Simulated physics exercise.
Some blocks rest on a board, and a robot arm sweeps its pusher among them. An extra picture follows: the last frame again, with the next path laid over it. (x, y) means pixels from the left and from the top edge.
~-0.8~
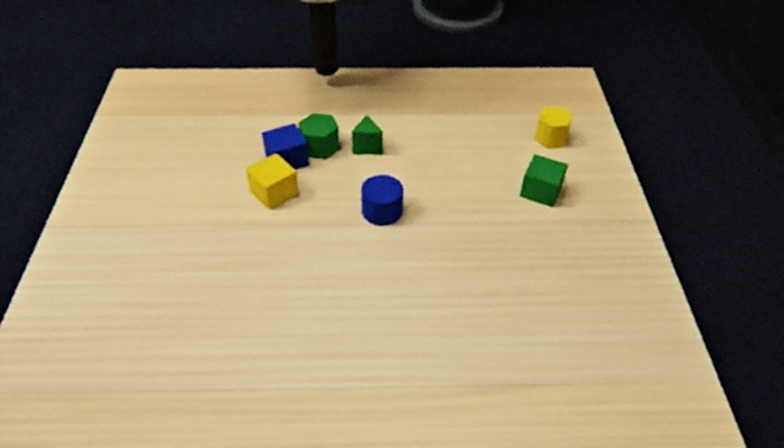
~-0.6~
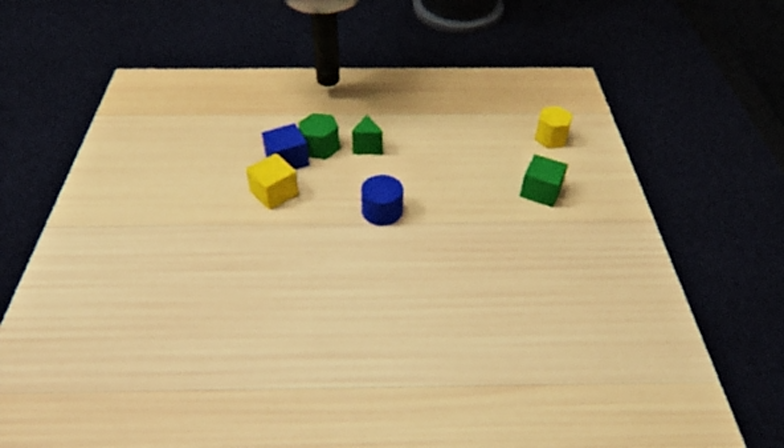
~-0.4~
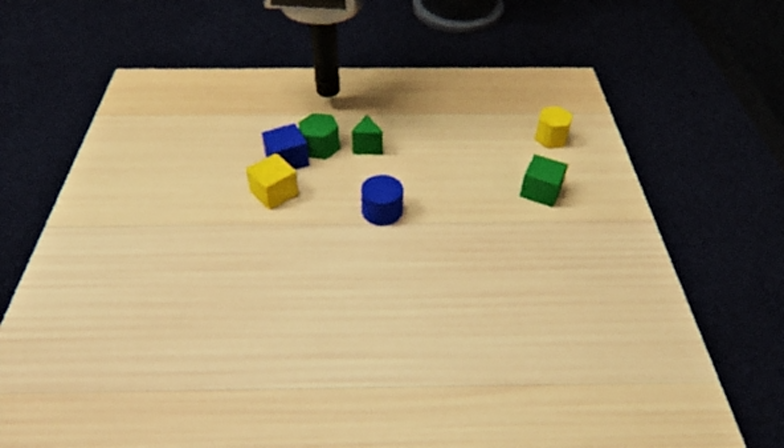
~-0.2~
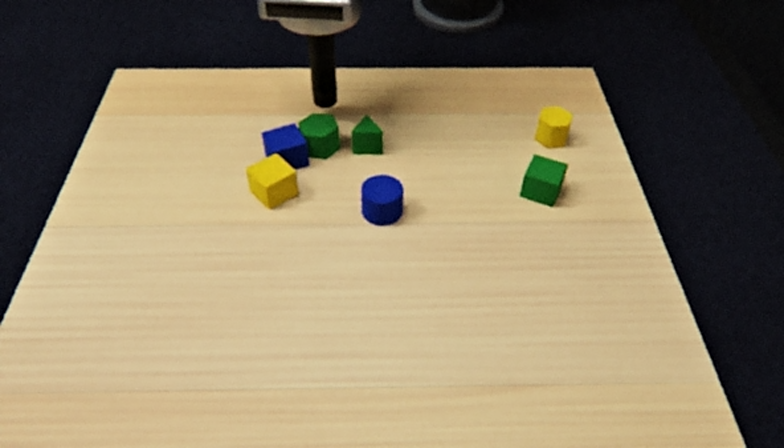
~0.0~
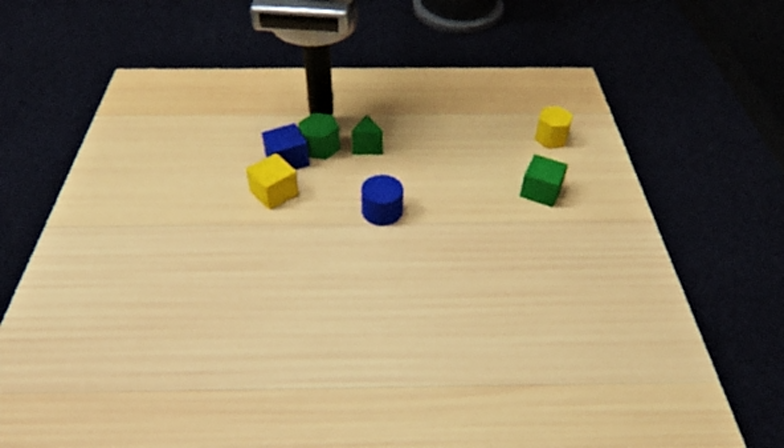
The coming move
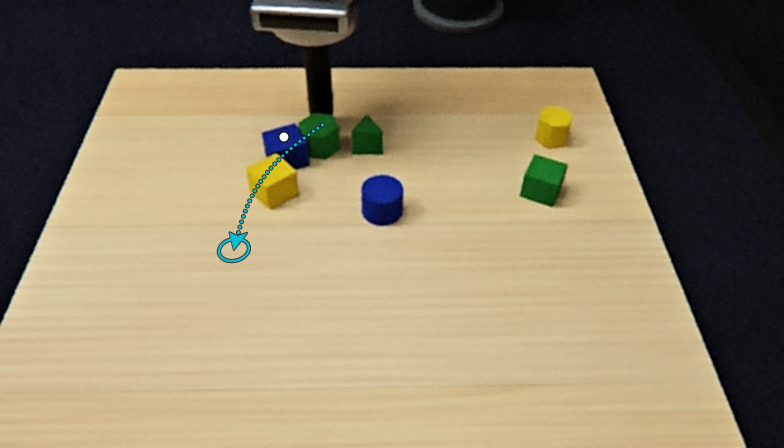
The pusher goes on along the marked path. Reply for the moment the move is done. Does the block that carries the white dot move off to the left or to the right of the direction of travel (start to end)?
Over to the right.
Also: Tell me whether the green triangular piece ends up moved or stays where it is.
It is untouched.
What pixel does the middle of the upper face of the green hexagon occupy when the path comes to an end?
I predict (312, 138).
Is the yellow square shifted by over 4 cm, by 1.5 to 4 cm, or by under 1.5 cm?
Its final spot will lie more than 4 cm from the current one.
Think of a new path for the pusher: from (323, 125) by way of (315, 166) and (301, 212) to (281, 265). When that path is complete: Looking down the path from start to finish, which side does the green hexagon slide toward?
Facing the way the path runs, start to end, you'll find the green hexagon has shifted left.
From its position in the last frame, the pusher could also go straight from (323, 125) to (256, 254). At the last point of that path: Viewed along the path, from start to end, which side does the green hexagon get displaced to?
It will end up to the left.
Path on the board, from (323, 125) over (282, 157) and (251, 199) to (234, 250); the dot is on the blue square.
On the path given first. One third of the way, pusher (280, 144); yellow square (264, 184), turned 35° anticlockwise; blue square (256, 156), turned 15° clockwise; green hexagon (312, 138), turned 65° anticlockwise.
Two thirds of the way, pusher (248, 187); yellow square (252, 202), turned 95° anticlockwise; blue square (211, 188), turned 70° clockwise; green hexagon (312, 138), turned 65° anticlockwise.
At the end, pusher (231, 237); yellow square (260, 238), turned 130° anticlockwise; blue square (201, 199), turned 115° clockwise; green hexagon (312, 138), turned 65° anticlockwise; green triangular piece in place.
